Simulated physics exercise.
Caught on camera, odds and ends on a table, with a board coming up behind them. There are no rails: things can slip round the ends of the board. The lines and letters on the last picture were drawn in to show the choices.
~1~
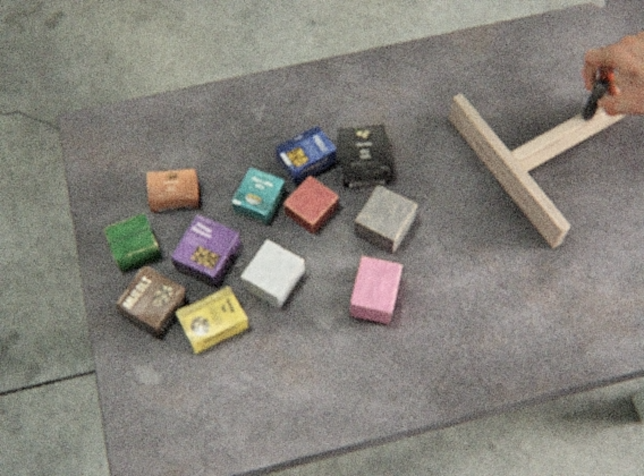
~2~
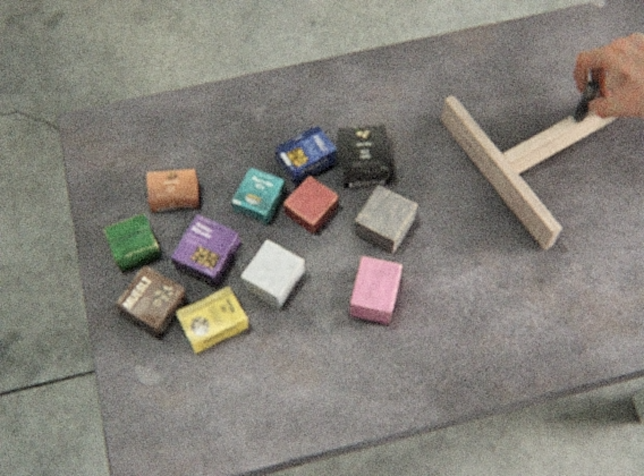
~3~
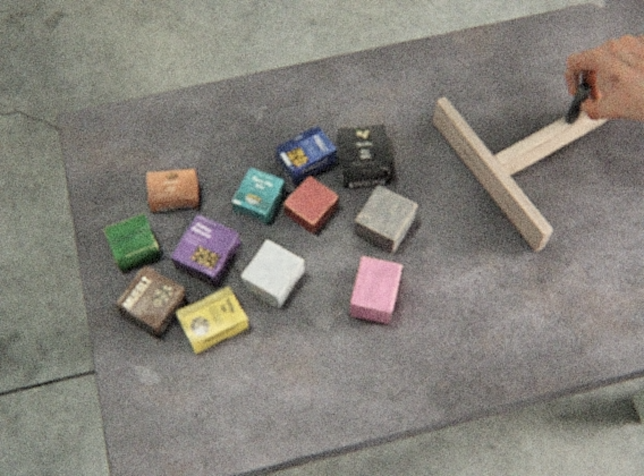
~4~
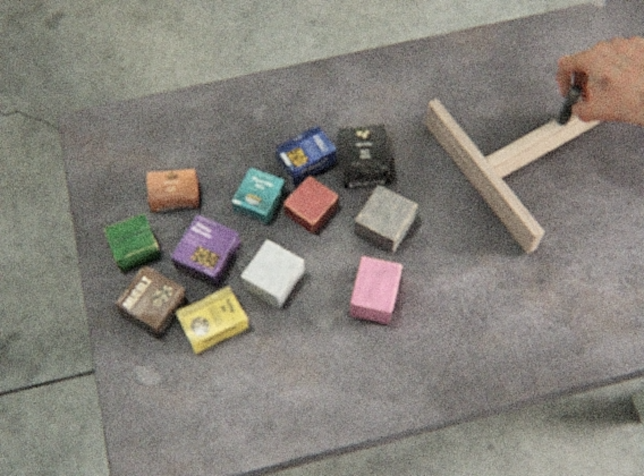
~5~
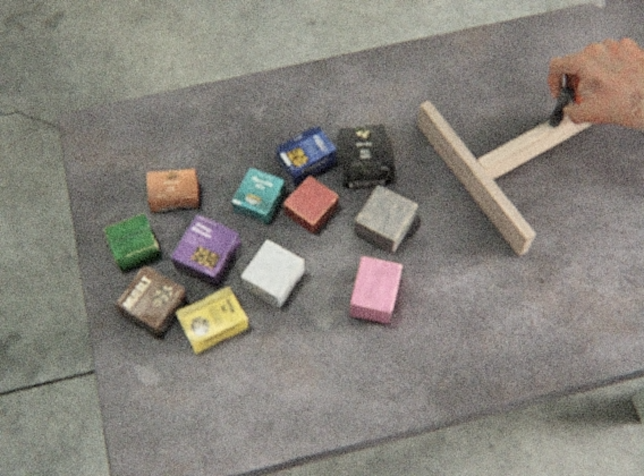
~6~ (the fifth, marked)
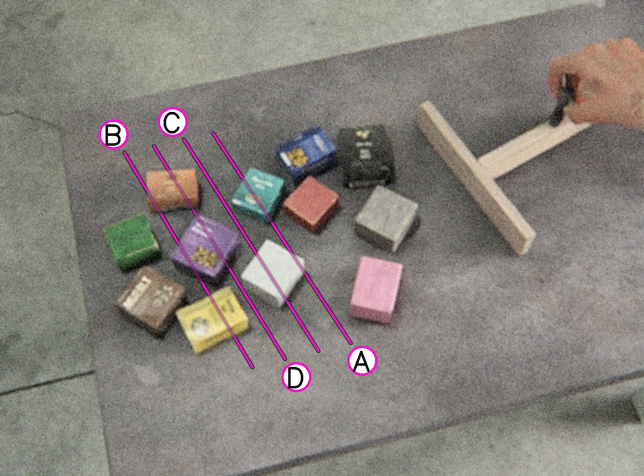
The footage shows a hand at the upper right gripping a T-shaped wooden board and pushing it slowly leftward across a grey table, toward a scattered group of colourful small boxes and blocks, which stay still.
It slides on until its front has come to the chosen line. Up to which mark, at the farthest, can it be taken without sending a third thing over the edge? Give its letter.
B.
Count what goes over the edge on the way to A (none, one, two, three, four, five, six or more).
By then, none.
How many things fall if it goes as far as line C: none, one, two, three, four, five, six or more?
By then, none.
On the marked copy, A at (278, 232); B at (184, 254); C at (247, 239); D at (215, 246).
Following B. Soon after the start, board (374, 190); blue box (269, 161); turquoise packet (253, 196).
Later, board (268, 214); green box (109, 241); brown packet (128, 327).
In the end, board (184, 233); green box over the edge; purple packet over the edge; two fallen.
As for the rest, A is within the limit but short; C is within the limit but short; D is within the limit but short.
